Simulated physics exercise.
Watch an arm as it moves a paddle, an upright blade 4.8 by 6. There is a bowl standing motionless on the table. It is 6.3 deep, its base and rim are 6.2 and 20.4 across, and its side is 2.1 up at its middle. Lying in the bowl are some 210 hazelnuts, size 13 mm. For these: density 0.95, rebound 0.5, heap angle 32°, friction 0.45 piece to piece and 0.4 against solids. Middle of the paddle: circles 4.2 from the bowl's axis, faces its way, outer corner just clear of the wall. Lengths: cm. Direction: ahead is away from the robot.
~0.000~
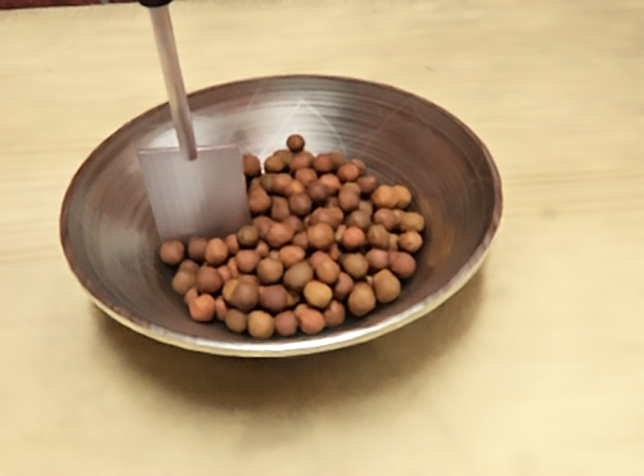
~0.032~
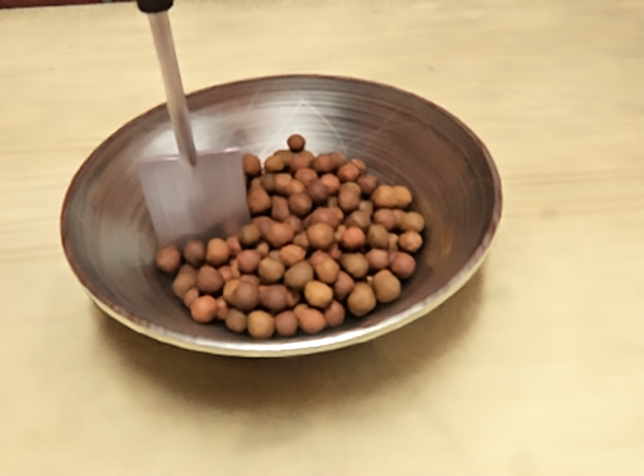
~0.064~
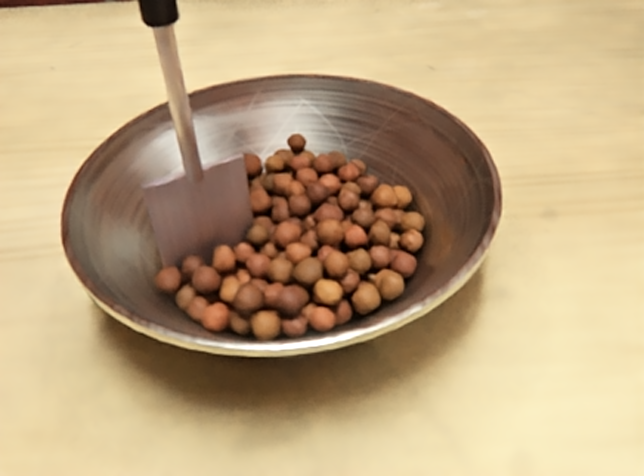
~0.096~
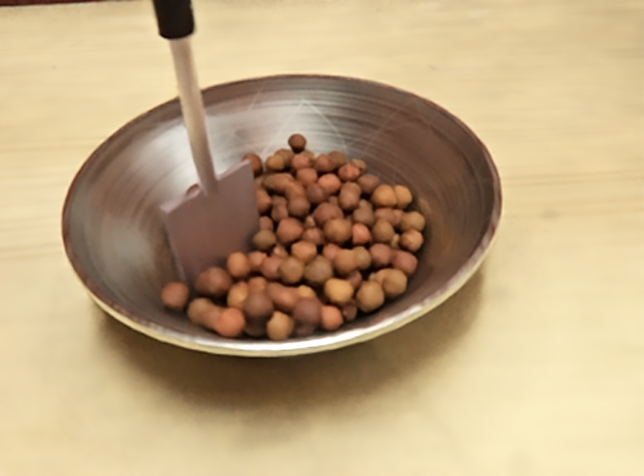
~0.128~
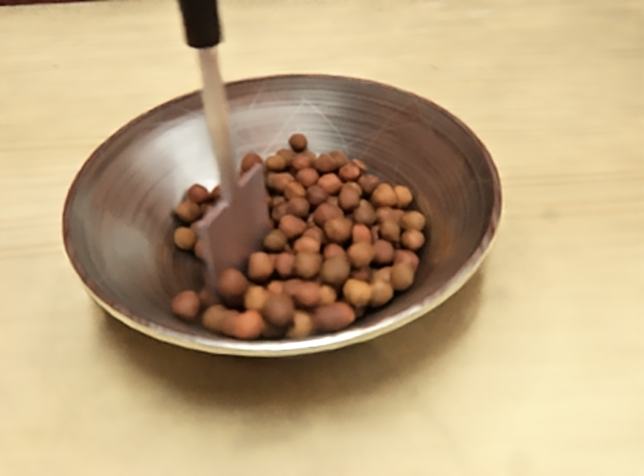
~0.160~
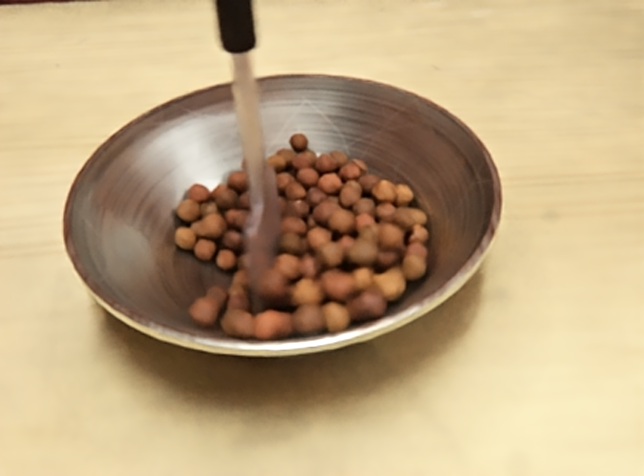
A clear paddle with a black handle swept through a heap of brown hazelnuts in a dark, shallow bowl, moving from the left side toward the near middle, turning edge-on and pushing nuts along.
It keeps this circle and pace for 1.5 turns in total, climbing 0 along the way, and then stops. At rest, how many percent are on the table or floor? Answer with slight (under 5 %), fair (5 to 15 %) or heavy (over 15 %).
Fair.
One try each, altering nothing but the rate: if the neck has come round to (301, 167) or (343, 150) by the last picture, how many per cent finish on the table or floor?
Close to 15 and 40 in a hundred.
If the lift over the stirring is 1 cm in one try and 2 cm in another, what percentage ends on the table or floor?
About 5 and 0 per cent.
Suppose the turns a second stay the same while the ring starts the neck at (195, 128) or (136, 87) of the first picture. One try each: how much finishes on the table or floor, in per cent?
Some 5 and 0 per cent.
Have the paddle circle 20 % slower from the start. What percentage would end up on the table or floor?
My guess is about 5 per cent.
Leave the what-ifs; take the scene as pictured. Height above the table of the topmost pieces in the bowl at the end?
6.5 cm, roughly.
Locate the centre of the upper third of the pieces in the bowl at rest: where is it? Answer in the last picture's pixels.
Roughly pixel (382, 193).
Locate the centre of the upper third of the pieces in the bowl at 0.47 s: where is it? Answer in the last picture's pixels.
I'd put it at around (282, 125).
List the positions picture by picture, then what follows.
In the first picture, the paddle neck at (182, 120), 0° round; upper third of the load around (311, 224), from x 175 to 410, top at y 145; 207 in the bowl.
In the second picture, the paddle neck at (182, 126), 7° round; upper third of the load around (311, 224), from x 170 to 410, top at y 145.
In the third picture, the paddle neck at (187, 142), 25° round; upper third of the load around (300, 235), from x 170 to 410, top at y 145.
In the fourth picture, the paddle neck at (202, 155), 44° round; upper third of the load around (304, 241), from x 175 to 410, top at y 145.
In the fifth picture, the paddle neck at (226, 165), 62° round; upper third of the load around (308, 252), from x 185 to 415, top at y 145.
In the sixth picture, the paddle neck at (256, 170), 81° round; upper third of the load around (328, 245), from x 185 to 415, top at y 140; 207 in the bowl.
After 0.47 s, 260° round, highest piece 8 above the table; 203 in the bowl, 2 on the table or floor, 2 in flight or on the tool.
After 0.78 s, 79° round, highest piece 8 above the table; 194 in the bowl, 10 on the table or floor, 3 in flight or on the tool.
After 1.14 s, 180° round, highest piece 6 above the table; 190 in the bowl, 17 on the table or floor.
After 1.84 s, 180° round, highest piece 6 above the table; 190 in the bowl, 17 on the table or floor.
In the end, 190 in the bowl, 17 on the table or floor. That is 8 % on the table or floor.
